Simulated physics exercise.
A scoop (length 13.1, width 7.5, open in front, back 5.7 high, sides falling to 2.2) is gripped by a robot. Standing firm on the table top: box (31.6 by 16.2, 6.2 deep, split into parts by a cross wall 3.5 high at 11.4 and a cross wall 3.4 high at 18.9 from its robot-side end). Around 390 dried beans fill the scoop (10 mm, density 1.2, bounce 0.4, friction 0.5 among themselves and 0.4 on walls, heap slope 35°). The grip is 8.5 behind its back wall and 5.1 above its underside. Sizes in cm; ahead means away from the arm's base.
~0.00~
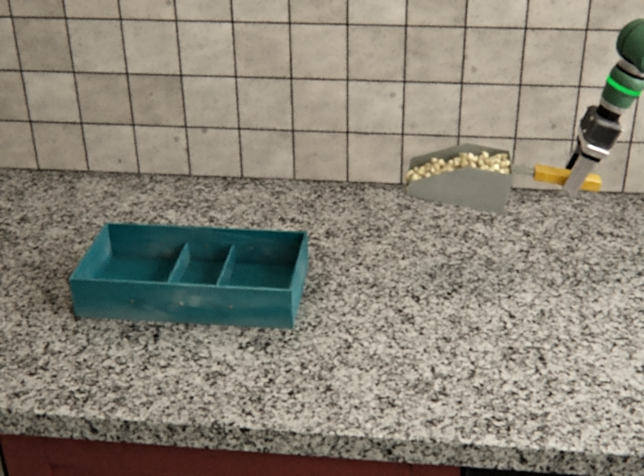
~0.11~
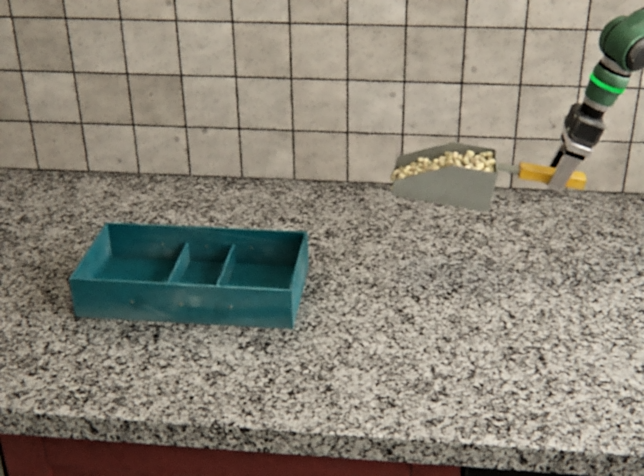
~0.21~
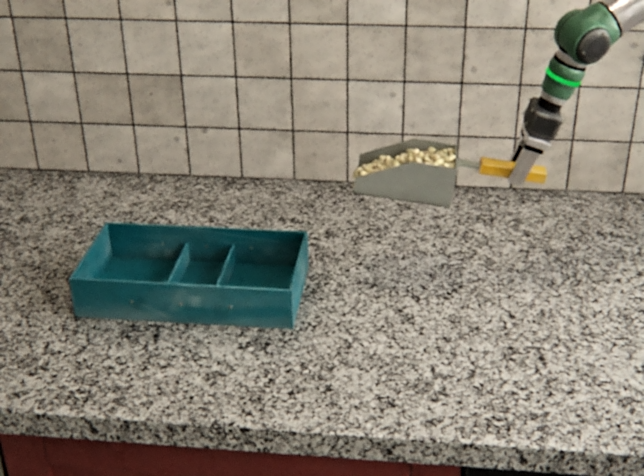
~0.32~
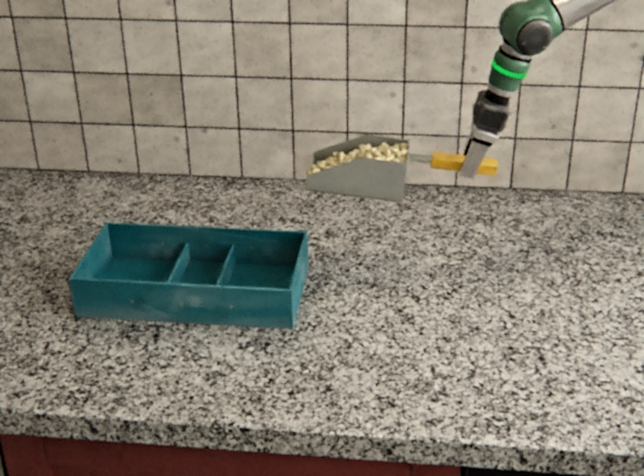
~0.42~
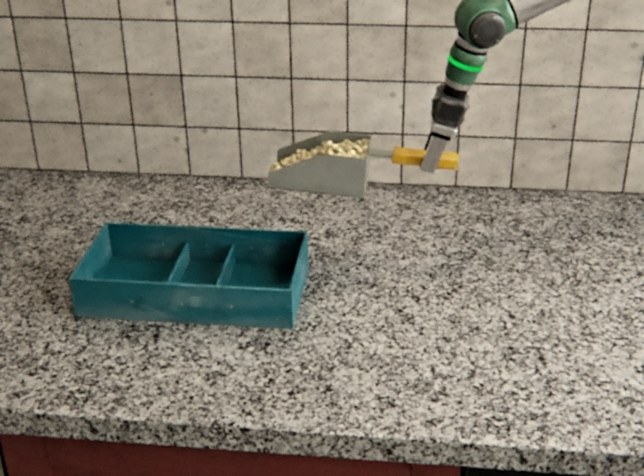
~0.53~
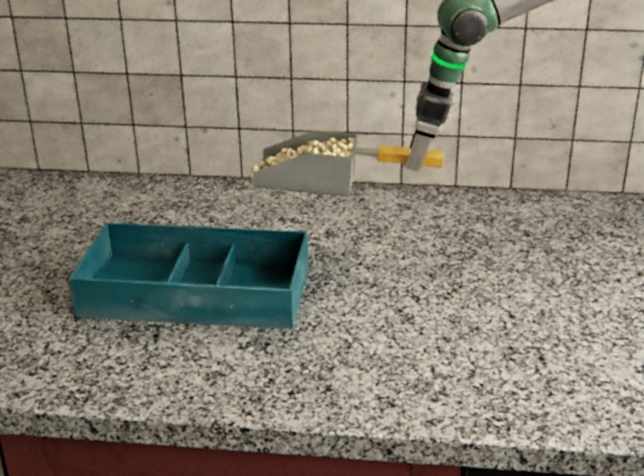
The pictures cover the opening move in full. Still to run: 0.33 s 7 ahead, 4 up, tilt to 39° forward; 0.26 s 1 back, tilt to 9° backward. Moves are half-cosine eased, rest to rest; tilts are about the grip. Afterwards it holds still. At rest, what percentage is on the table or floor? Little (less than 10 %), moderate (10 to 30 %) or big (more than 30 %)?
A little share, less than 10 %, ends on the table or floor.
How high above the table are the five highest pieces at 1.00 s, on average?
Roughly 22 cm.
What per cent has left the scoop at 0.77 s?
Near 5 per cent so far.
After 0.77 s, tilted 31° forward, highest piece 22 above the table; 375 on the scoop, 9 in the robot-side part, 7 in flight or on a rim.
After 1.00 s, tilted 12° forward, highest piece 24 above the table; 194 on the scoop, 107 in the robot-side part, 31 in the middle part, 59 in flight or on a rim.
After 1.32 s, tilted 9° backward, highest piece 28 above the table; 104 in the robot-side part, 102 in the far-side part, 98 on the scoop, 38 in the middle part, 12 on the table or floor, 37 in flight or on a rim.
After 2.37 s, tilted 9° backward, highest piece 28 above the table; 126 in the far-side part, 105 in the robot-side part, 97 on the scoop, 43 in the middle part, 20 on the table or floor.
At rest, 126 in the far-side part, 105 in the robot-side part, 97 on the scoop, 43 in the middle part, 20 on the table or floor. That is 5 % on the table or floor.
